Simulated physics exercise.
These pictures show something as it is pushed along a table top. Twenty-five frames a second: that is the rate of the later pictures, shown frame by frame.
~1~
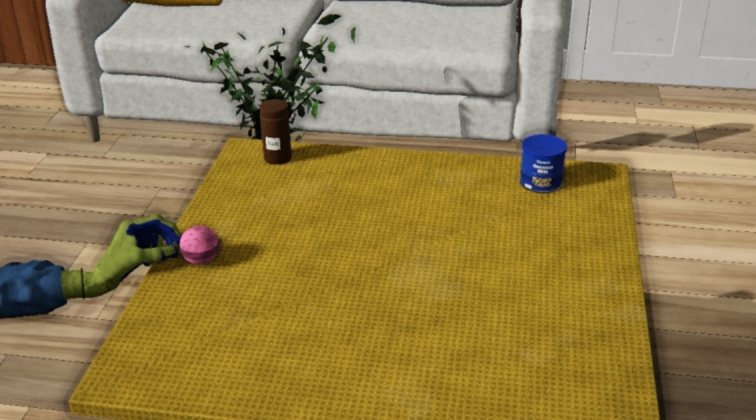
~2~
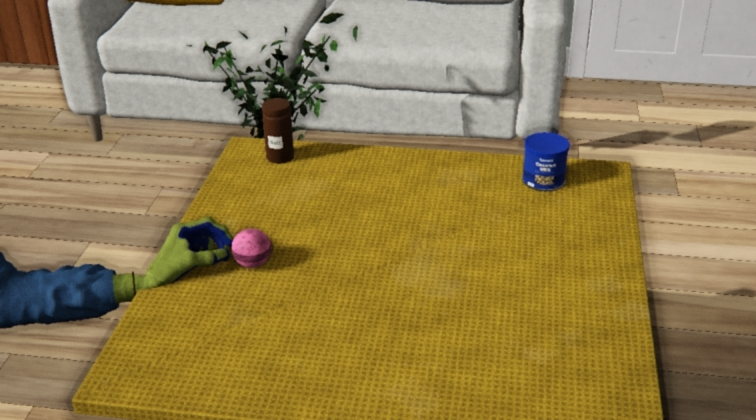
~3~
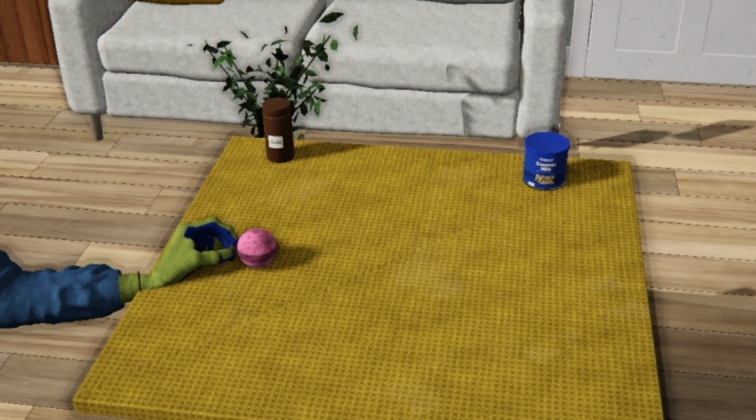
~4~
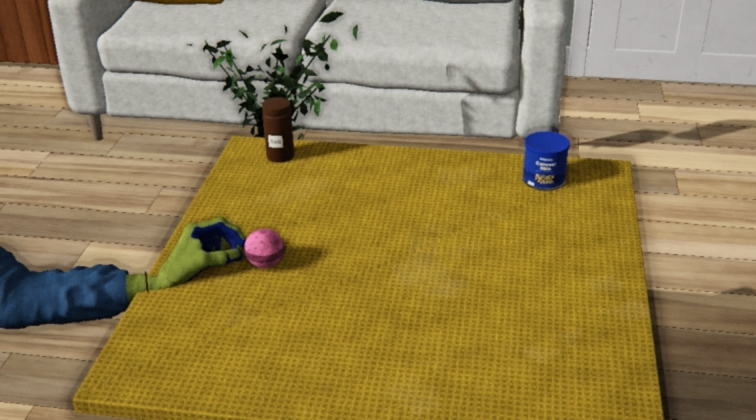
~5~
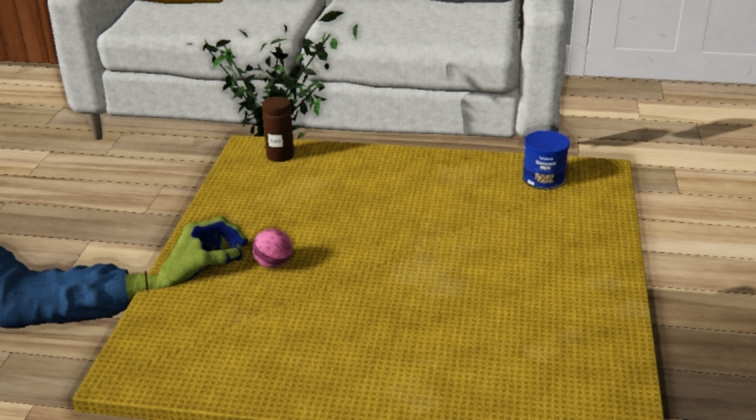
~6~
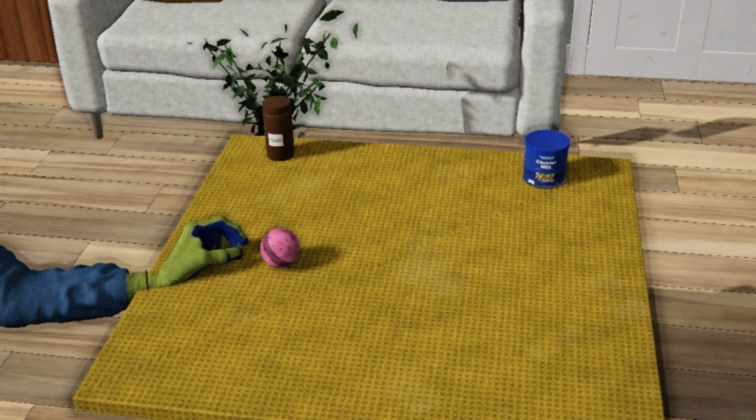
On a yellow table top near a grey sofa, a green hand pushing a pink ball right, the ball rolling slightly away.
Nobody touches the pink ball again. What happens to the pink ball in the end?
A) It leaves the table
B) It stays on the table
Option B: It stays on the table.
Then, 0.10 s on from there, pink ball shifted about its own width near (297, 249).
Then, 0.20 s on from there, pink ball shifted about its own width near (309, 250).
Then, 0.30 s on from there, pink ball shifted about its own width near (317, 251).
Then, 0.90 s on from there, pink ball shifted about its own width near (322, 251).
In the end, moved from the start, pink ball. At the end, from the last picture's camera, pink ball near (322, 251).
